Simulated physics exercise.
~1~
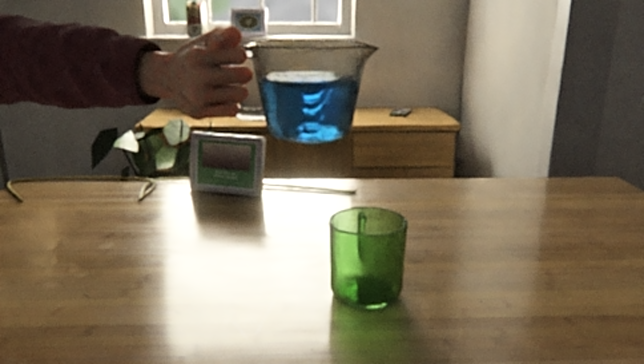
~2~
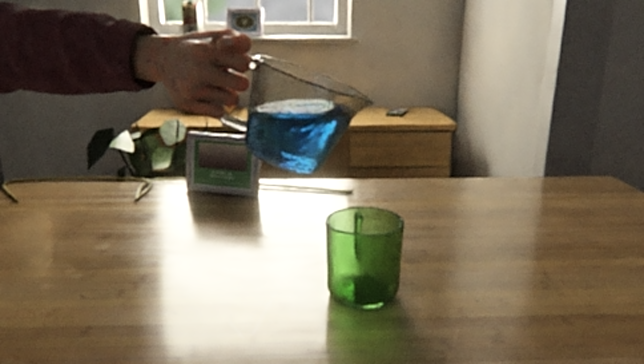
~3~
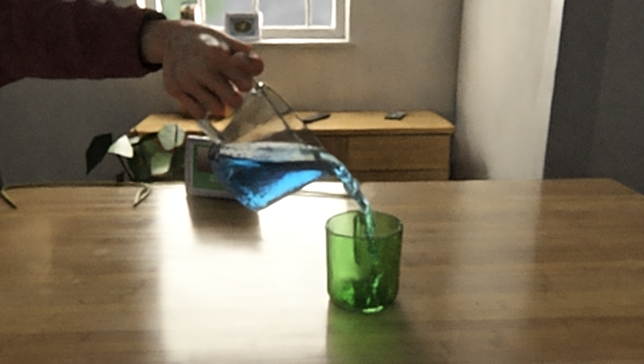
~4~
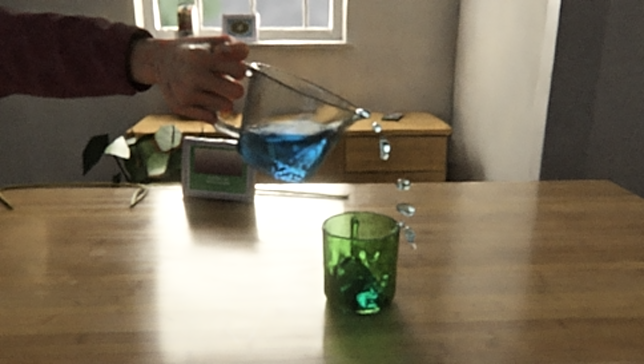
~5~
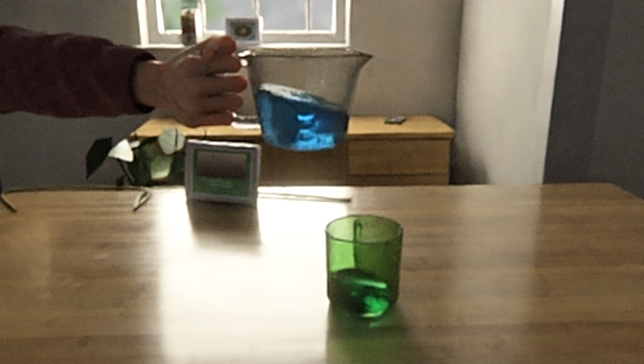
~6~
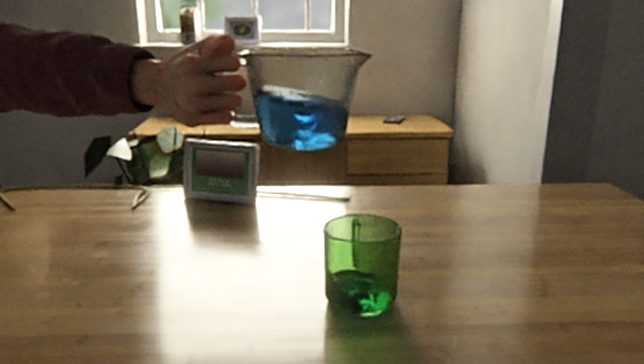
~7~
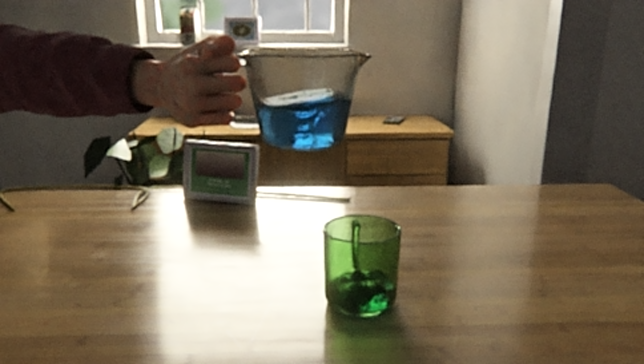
A hand reaching in from the left holds a clear measuring jug of blue liquid above a wooden table, up and to the left of a green, see-through mug. The hand tips the jug to the right, and the liquid slides toward the spout. As the jug leans further, a blue stream arcs down into the mug. The hand then tilts the jug back, and the stream breaks into a few falling drops. Finally the jug is upright again, still holding plenty of blue liquid that sways and settles, while a shallow amount rests in the bottom of the mug.
